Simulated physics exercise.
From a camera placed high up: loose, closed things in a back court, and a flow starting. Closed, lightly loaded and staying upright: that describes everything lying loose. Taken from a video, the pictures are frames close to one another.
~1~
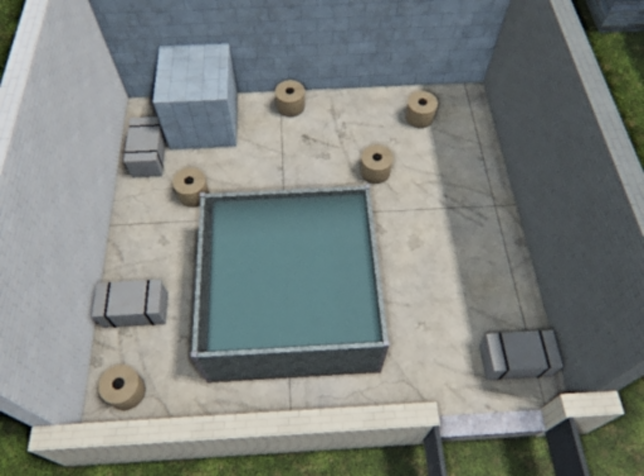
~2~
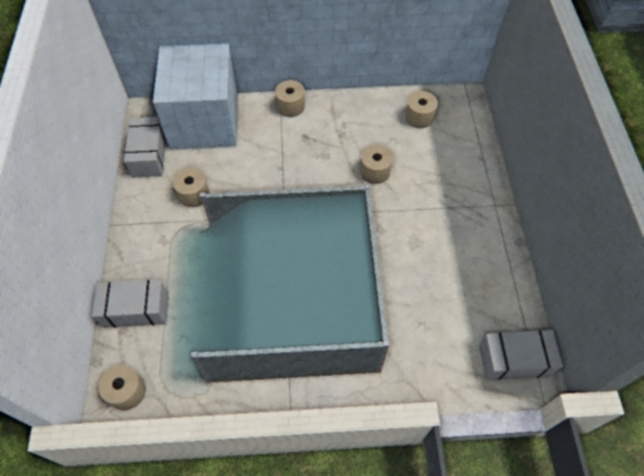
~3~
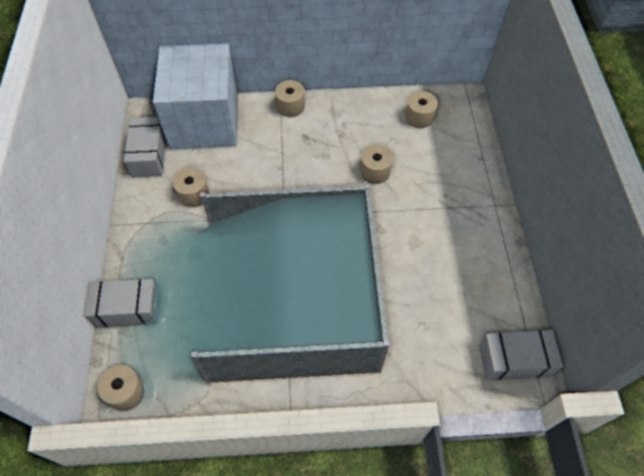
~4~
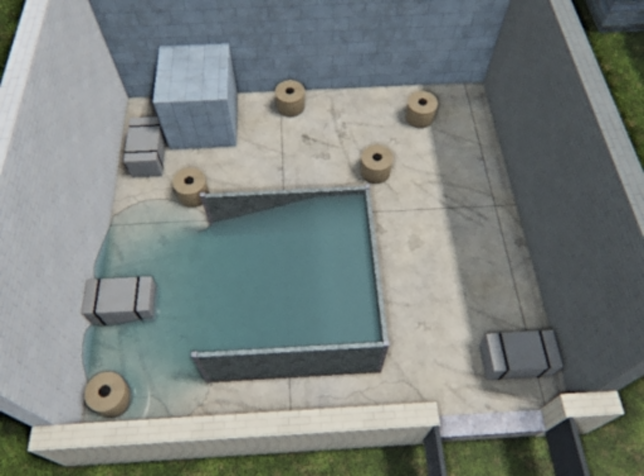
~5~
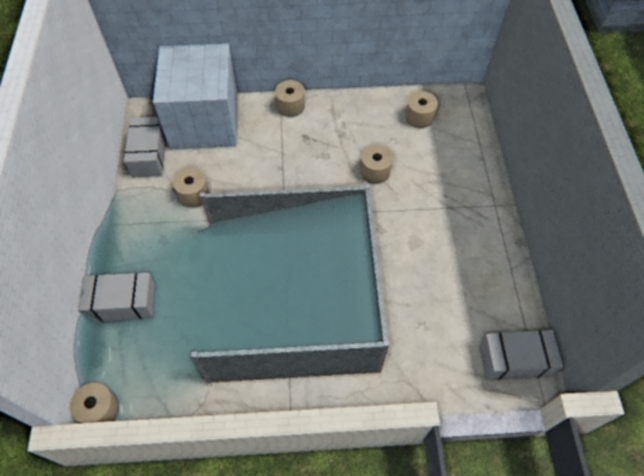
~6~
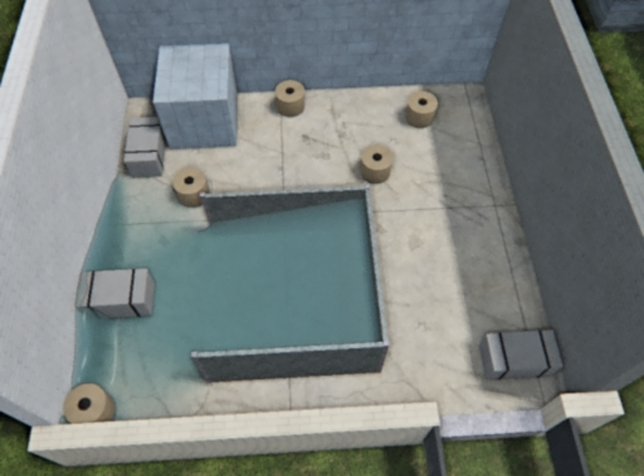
Walled courtyard with water spreading leftward from an opened tank, nudging a strapped grey box, then shifting a round tan tub slightly.
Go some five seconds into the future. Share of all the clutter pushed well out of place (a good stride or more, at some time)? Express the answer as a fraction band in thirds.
Fraction band: 2/3 or more.
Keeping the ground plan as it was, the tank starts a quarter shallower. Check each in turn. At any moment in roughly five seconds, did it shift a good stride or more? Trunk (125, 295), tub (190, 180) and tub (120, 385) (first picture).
The first reached the mark, the second reached the mark, the third reached the mark.
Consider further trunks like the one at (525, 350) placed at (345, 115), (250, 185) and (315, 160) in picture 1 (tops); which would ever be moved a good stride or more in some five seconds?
Listed in sequence, the answers are displaced a stride, displaced a stride and displaced a stride.
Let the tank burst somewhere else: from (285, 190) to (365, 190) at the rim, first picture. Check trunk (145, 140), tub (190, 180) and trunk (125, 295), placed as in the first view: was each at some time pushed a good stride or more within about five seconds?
First stays short of it, second covers that distance, third covers that distance.
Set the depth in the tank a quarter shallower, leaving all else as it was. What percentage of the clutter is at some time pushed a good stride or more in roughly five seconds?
Roughly 80 per cent.
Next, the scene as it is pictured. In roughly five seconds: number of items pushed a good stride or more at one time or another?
That gives 7.
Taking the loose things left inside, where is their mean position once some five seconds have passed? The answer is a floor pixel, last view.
Their average sits at about pixel (370, 183).
A moment on, 0 of 8 are well off their spots; 2 afloat.
Next, 2 of 8 are well off their spots; 3 afloat.
Later, 5 of 8 are well off their spots; 3 afloat.
In the end, 7 of 8 are well off their spots, and 7 have been at some point; 6 afloat.
